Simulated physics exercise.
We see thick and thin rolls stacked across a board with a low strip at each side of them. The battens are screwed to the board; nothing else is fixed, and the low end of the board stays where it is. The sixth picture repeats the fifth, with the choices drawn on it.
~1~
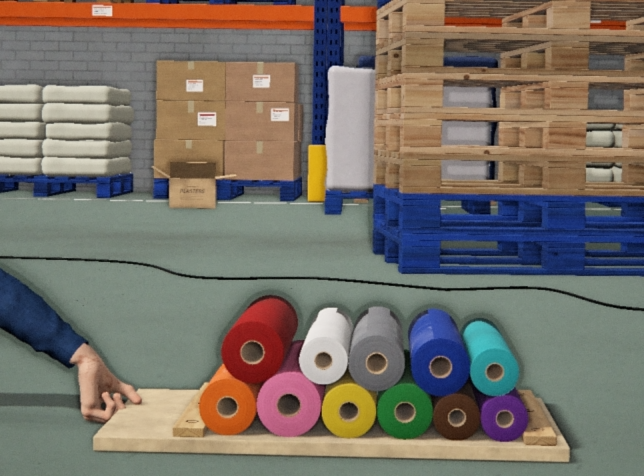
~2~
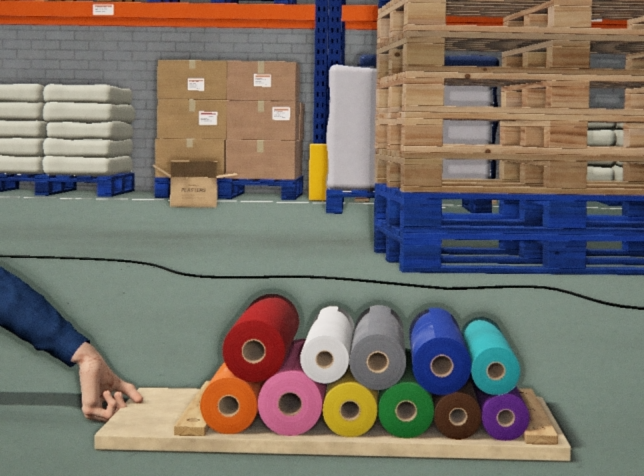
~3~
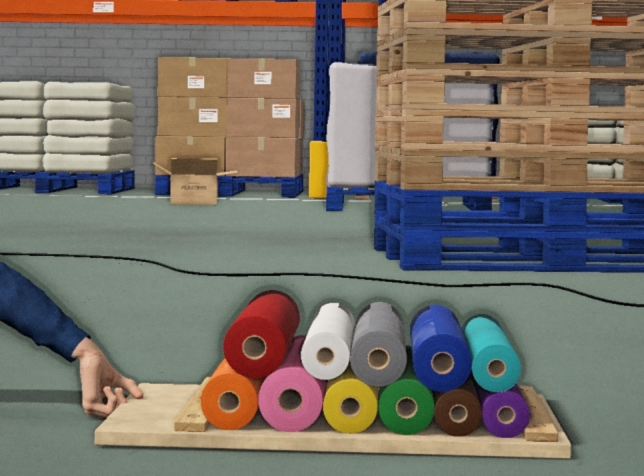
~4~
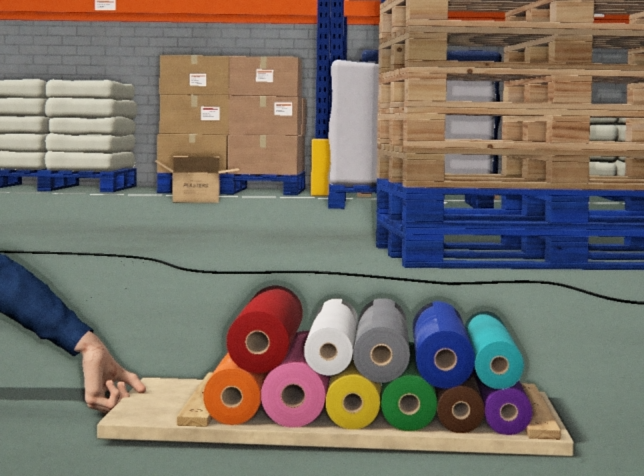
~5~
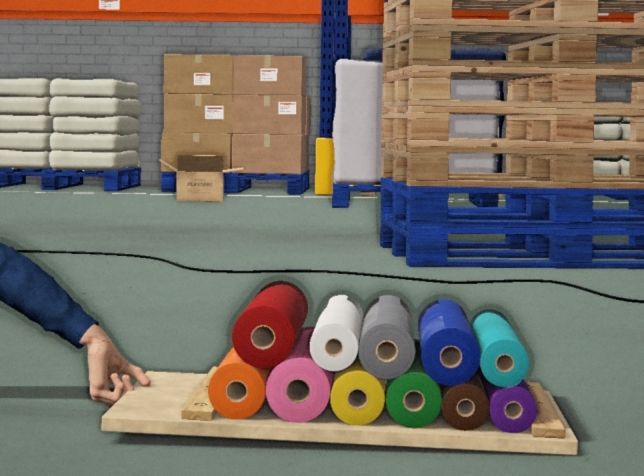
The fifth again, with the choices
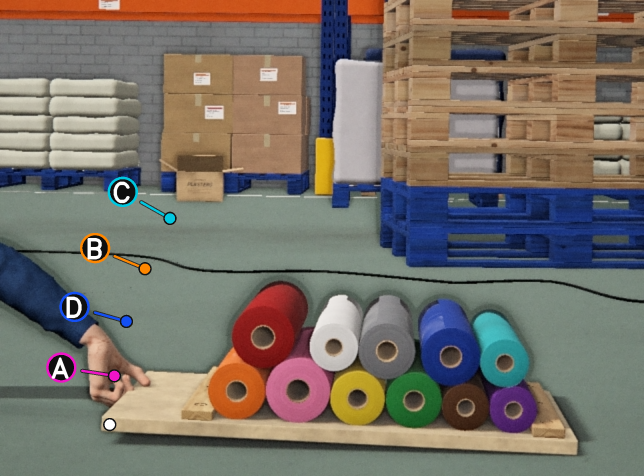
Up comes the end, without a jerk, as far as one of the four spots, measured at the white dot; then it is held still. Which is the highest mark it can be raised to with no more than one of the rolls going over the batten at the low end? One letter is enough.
D is the limit.
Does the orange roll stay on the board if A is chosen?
Yes.
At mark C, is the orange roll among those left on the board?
No, with C.
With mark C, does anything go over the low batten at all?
Yes.
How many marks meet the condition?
The number is two.
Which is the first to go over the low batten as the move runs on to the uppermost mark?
The turquoise one.
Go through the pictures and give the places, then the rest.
The first frame shows purple roll (505, 418); grey roll (377, 363); blue roll (441, 367).
The second frame shows blue roll (442, 366); red roll (254, 351).
The third frame shows board (337, 413); orange roll (229, 402); red roll (254, 347); yellow roll (350, 407).
The fourth frame shows board (339, 409); orange roll (232, 396); pink roll (294, 395).
The fifth frame shows board (343, 405); orange roll (237, 391); pink roll (298, 390).
On the marked copy, A at (114, 376); B at (145, 269); C at (170, 219); D at (127, 322); the white dot at (110, 425).
Taking D. A third of the way, board at 12°.
Two thirds of the way, board at 15°.
When it is over, board at 15°, one over the low batten (turquoise).
As for the rest, A none over the low batten; B ten over the low batten; C eleven over the low batten.
